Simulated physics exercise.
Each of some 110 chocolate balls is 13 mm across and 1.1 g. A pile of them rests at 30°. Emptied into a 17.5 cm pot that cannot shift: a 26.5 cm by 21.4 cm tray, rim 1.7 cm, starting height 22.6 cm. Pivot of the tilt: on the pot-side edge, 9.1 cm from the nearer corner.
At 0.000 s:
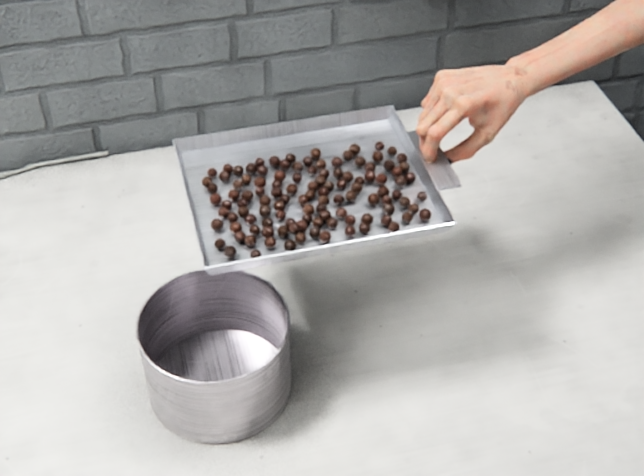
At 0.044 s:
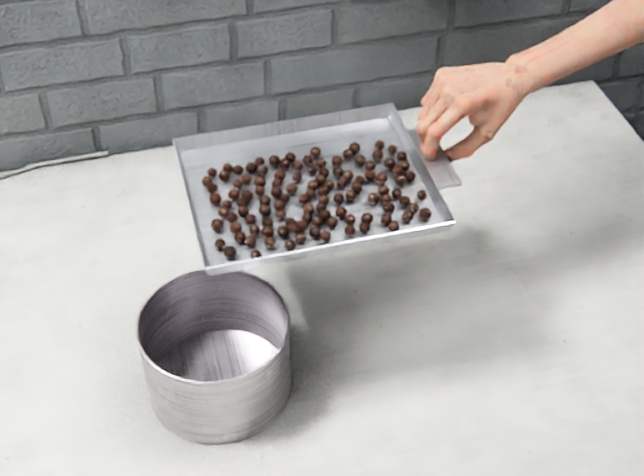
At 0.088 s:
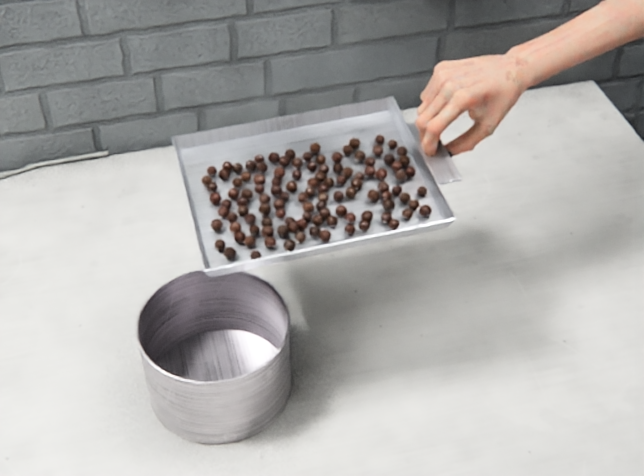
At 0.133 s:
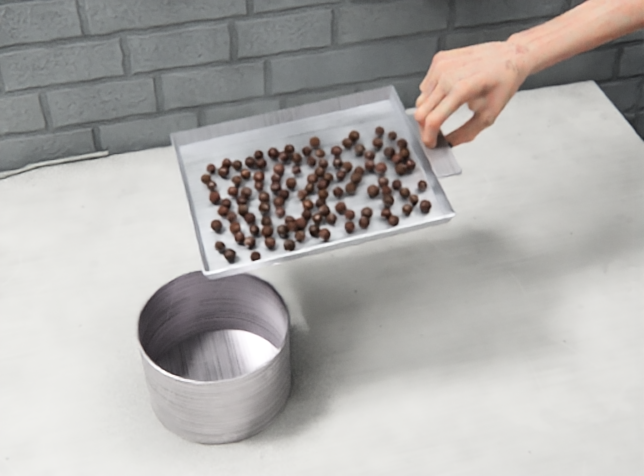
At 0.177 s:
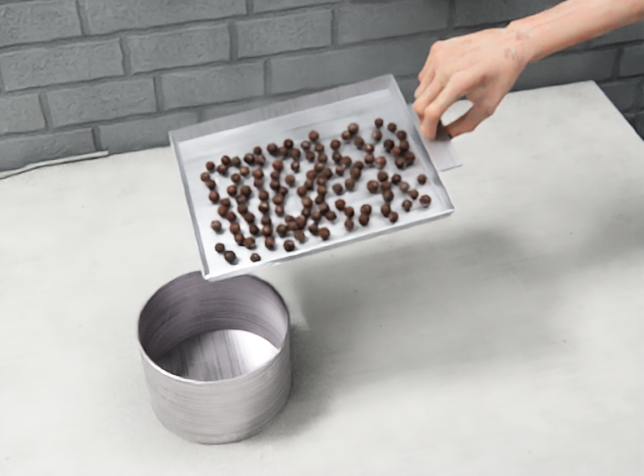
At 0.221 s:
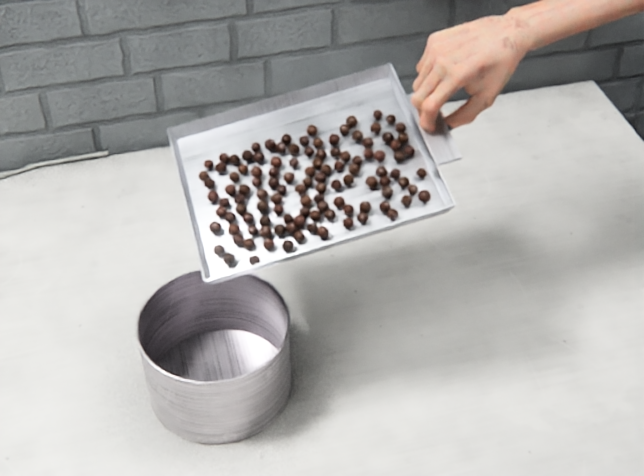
A bare hand reaches in from the upper right, seen from above at an angle, over a pale countertop beside a grey brick wall. It grips the right end of a shallow silvery tray scattered with small dark brown balls, with an empty grey metal pot below at left. The hand raises the tray's right side slightly, slanting it toward the left front corner, while the camera stays still.
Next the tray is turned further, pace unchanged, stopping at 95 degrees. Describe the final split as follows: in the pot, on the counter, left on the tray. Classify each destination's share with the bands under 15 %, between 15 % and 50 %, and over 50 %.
Pot: Over 50 %; counter: Under 15 %; left on the tray: Under 15 %.
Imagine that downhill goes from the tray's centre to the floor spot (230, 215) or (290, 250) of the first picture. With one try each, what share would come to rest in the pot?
The share comes to about 80 in a hundred, then about 70 in a hundred.
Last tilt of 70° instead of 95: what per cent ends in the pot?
I'd put it at close to 90 per cent.
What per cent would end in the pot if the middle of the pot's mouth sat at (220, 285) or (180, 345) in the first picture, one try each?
The shares would be near 45 and 90 per cent respectively.
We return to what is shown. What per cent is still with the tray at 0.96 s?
It's roughly 70 percent.
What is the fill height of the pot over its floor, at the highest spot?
Height: Approx. 2.5 cm.
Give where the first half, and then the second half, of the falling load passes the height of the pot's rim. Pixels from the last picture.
At roughly (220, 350) first, later on at (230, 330).
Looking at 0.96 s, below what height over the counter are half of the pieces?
The halfway mark is near 20 cm.
After 0.66 s, tilt 53 degrees; the tray holds 100 %, the pot 0 %.
Then, at 0.96 s, tilt 79 degrees; the tray holds 70 %, the pot 15 %.
After 1.35 s, tilt 95 degrees; the tray holds 0 %, the pot 95 %.
At rest (1.9 s), pot 95 %, counter 5 %, tray 0 %.
